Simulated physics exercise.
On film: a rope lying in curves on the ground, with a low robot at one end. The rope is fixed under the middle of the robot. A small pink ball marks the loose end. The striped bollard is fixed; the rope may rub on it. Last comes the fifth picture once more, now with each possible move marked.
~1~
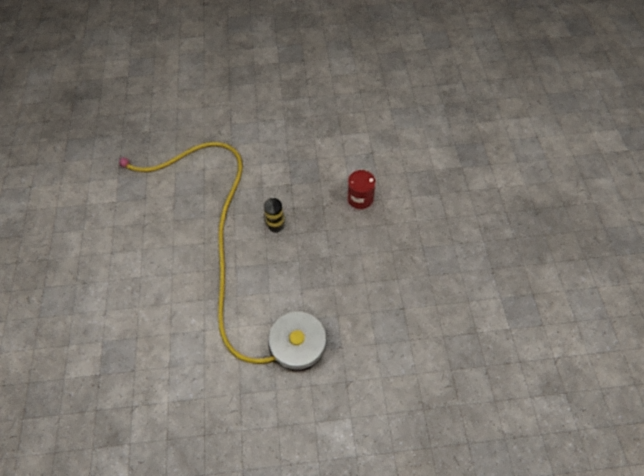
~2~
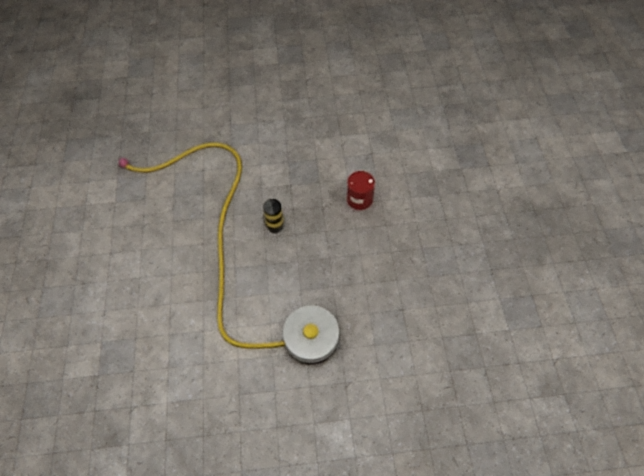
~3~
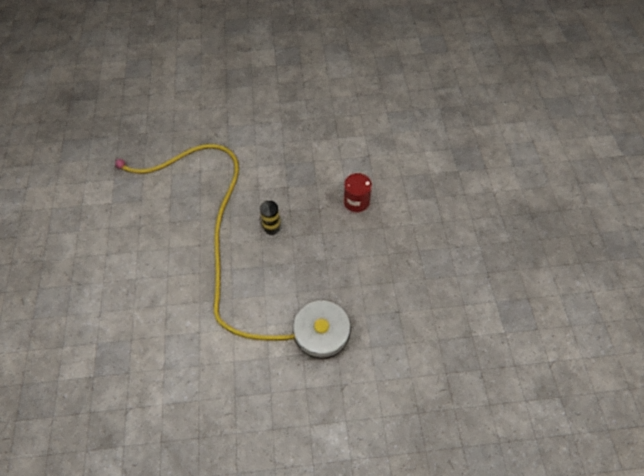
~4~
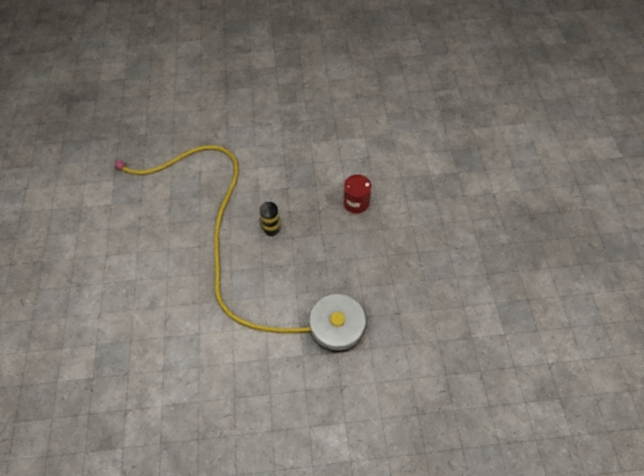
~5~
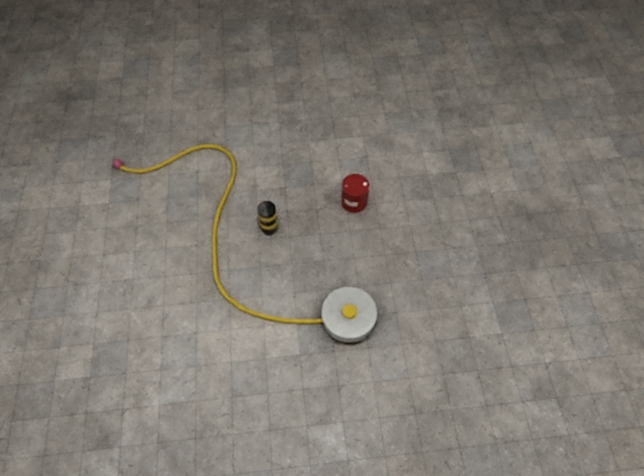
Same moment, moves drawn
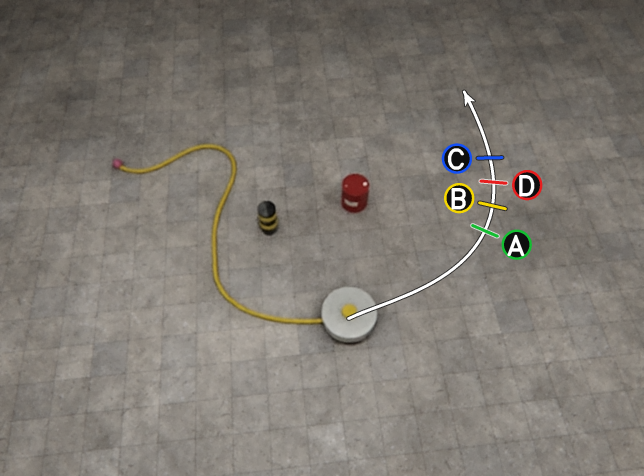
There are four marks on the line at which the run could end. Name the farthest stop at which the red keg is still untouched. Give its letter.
It should halt at C.
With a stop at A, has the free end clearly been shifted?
By then, no.
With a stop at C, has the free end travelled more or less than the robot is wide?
Less.
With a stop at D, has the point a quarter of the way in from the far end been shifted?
Yes.
On the marked copy, A at (485, 231); B at (493, 206); C at (490, 158); D at (494, 182); the route from (349, 319) via (490, 218) to (464, 92).
With C. Early on, robot (439, 276), middle of the rope (239, 214), free end (117, 164).
Further on, robot (492, 214), middle of the rope (276, 238), free end (118, 164).
At the end, robot (492, 153), middle of the rope (308, 230), free end (136, 167); only the bollard has been touched, if anything.
As for the rest, A is safe but short; B is safe but short; D is safe but short.
